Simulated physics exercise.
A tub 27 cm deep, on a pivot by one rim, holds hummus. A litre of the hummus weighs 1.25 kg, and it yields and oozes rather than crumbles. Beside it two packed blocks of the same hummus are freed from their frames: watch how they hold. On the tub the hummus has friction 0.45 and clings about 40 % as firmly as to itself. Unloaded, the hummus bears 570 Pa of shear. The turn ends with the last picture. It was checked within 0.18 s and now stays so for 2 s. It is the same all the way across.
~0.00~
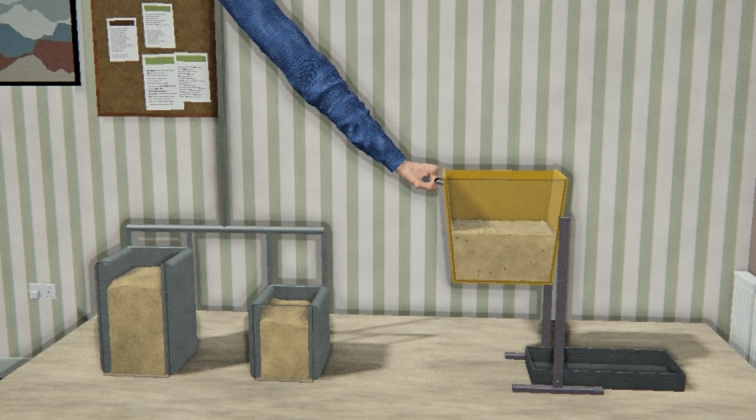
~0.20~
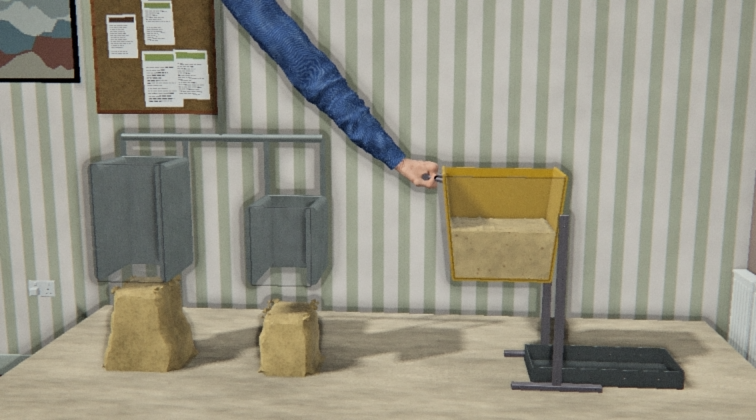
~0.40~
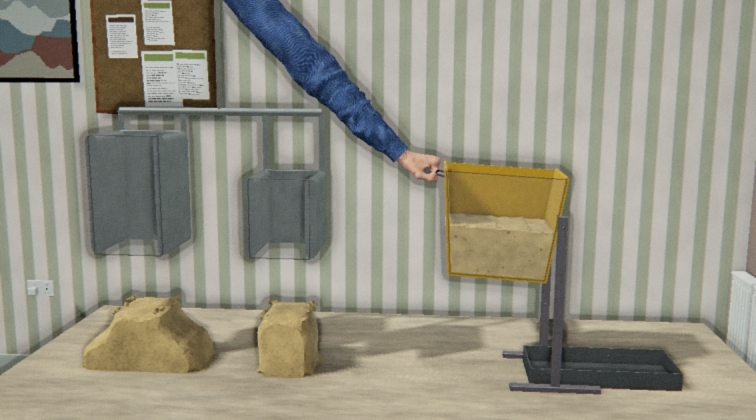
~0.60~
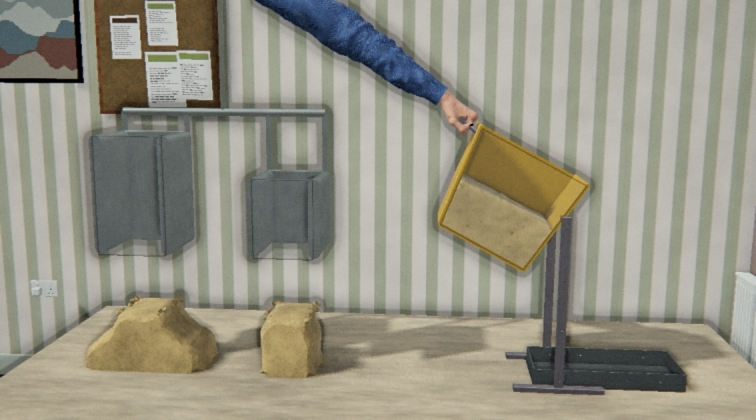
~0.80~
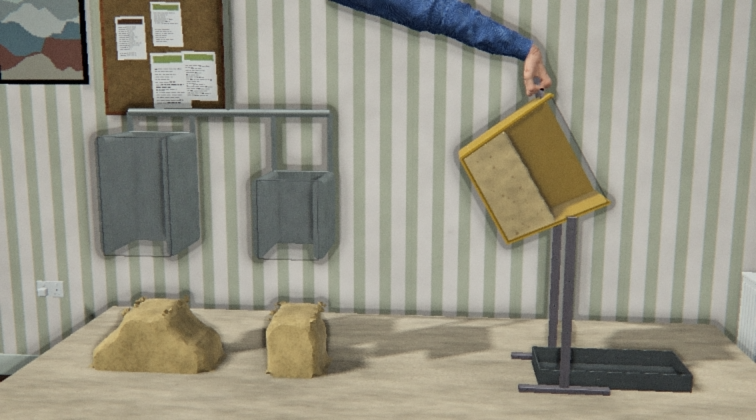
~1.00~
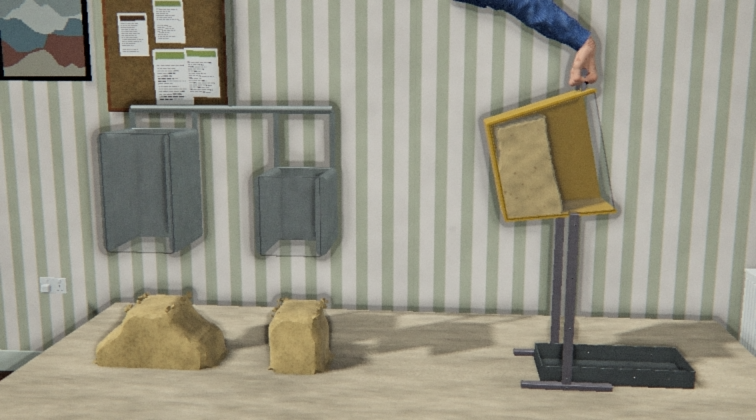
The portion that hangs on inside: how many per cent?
The portion that hangs on inside is near 100 %.
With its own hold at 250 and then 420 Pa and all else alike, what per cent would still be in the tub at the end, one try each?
In turn about 70 %, 95 %.
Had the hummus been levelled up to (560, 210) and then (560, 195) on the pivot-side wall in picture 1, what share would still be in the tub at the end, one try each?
In turn about 90 %, 65 %.
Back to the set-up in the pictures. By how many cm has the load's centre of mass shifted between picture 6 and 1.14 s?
Roughly 3 cm.
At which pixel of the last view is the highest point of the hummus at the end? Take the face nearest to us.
At about (564, 143).
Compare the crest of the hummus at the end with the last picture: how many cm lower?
Some 6 cm.
By 1.14 s, the tub is at 78 degrees and holds 100 %.
By 1.31 s, the tub is at 78 degrees and holds 100 %.
By 1.48 s, the tub is at 78 degrees and holds 100 %.
By 1.65 s, the tub is at 78 degrees and holds 100 %.
By 3.00 s, at the end, the tub is at 78 degrees and holds 100 %.
